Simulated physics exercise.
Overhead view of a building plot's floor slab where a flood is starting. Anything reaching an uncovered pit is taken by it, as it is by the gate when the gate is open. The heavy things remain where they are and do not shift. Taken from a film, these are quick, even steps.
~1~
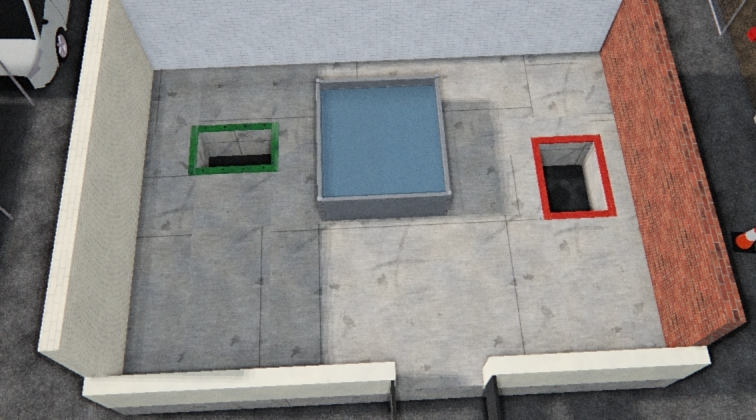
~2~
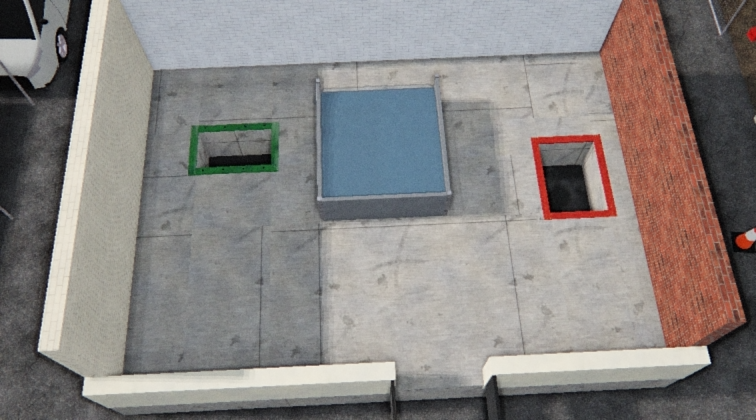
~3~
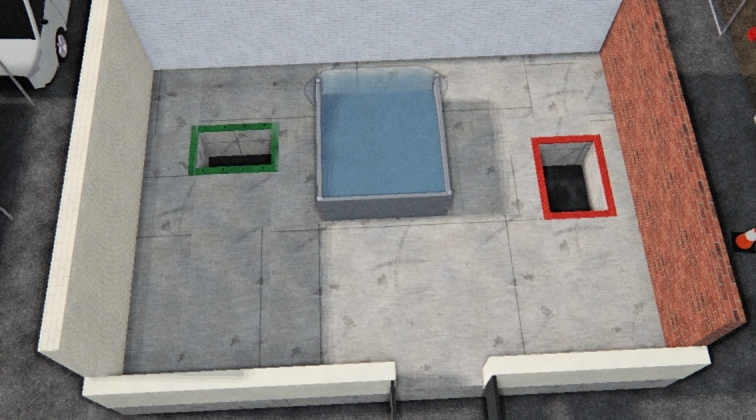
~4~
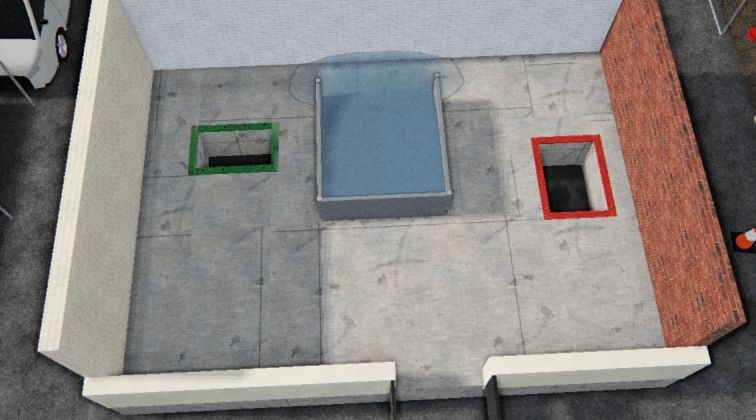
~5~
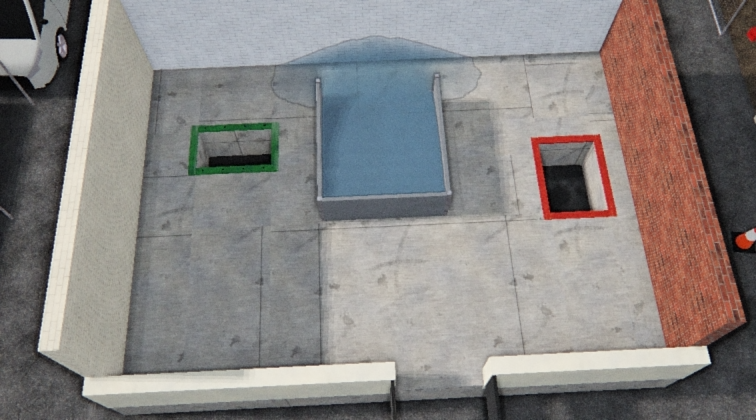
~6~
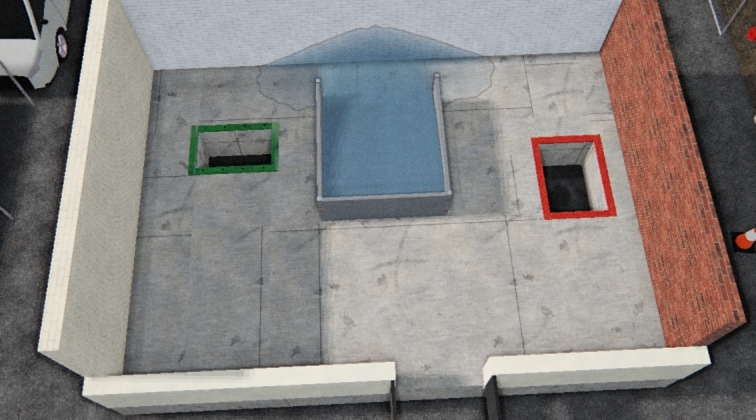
In this clip, an overhead view shows a walled concrete slab with green-edged and red-edged openings; the central tank's far side opens, and water pours out, spreading left and right across the floor near the back wall.
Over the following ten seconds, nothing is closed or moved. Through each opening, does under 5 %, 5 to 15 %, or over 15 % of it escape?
Escaping: Through the gate, under 5 %; through the green pit, 5 to 15 %; through the red pit, over 15 %.
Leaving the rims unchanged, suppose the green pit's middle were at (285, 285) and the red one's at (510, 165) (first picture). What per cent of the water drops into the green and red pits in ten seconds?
The green pit takes around 2 percent, while the red pit takes around 8 percent.
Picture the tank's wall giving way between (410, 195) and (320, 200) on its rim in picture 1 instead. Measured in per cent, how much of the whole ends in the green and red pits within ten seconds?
In percent: Green 6, red 4.
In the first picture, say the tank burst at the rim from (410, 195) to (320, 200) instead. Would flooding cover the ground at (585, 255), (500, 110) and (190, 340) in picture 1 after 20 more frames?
First point spared, second point spared, third point swamped.
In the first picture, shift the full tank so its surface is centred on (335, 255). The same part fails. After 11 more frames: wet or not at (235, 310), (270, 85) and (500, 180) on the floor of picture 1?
In order: Unflooded, then inundated, then unflooded.
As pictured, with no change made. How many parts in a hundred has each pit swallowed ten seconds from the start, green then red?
Roughly 8 per cent, then 24 per cent.
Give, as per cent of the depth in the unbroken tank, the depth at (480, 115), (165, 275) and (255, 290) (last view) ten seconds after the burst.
I'd put them at close to 2 per cent, then 4 per cent, then 6 per cent.
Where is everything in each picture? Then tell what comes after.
The first picture shows still water in the open tank at (381, 138).
In the second picture, the front is at a hidden place, out from the gap on the open tank's far side.
In the third picture, water pours out on the open tank's far side and has run to (310, 91).
In the fourth picture, the front is at (306, 64), out from the gap on the open tank's far side.
In the fifth picture, water pours out on the open tank's far side and has run to (283, 65).
In the sixth picture, the front is at (262, 66), out from the gap on the open tank's far side.
A moment on, water covers 15 % of the floor; the gate 0 %, the green pit 0 %, the red pit 0 %.
Next, water covers 30 % of the floor; the gate 0 %, the green pit 1 %, the red pit 0 %.
Then, water covers 45 % of the floor; the gate 0 %, the green pit 3 %, the red pit 5 %.
Later, water covers 60 % of the floor; the gate 0 %, the green pit 5 %, the red pit 16 %.
In the end, water covers 90 % of the floor; the gate 1 %, the green pit 8 %, the red pit 25 %.
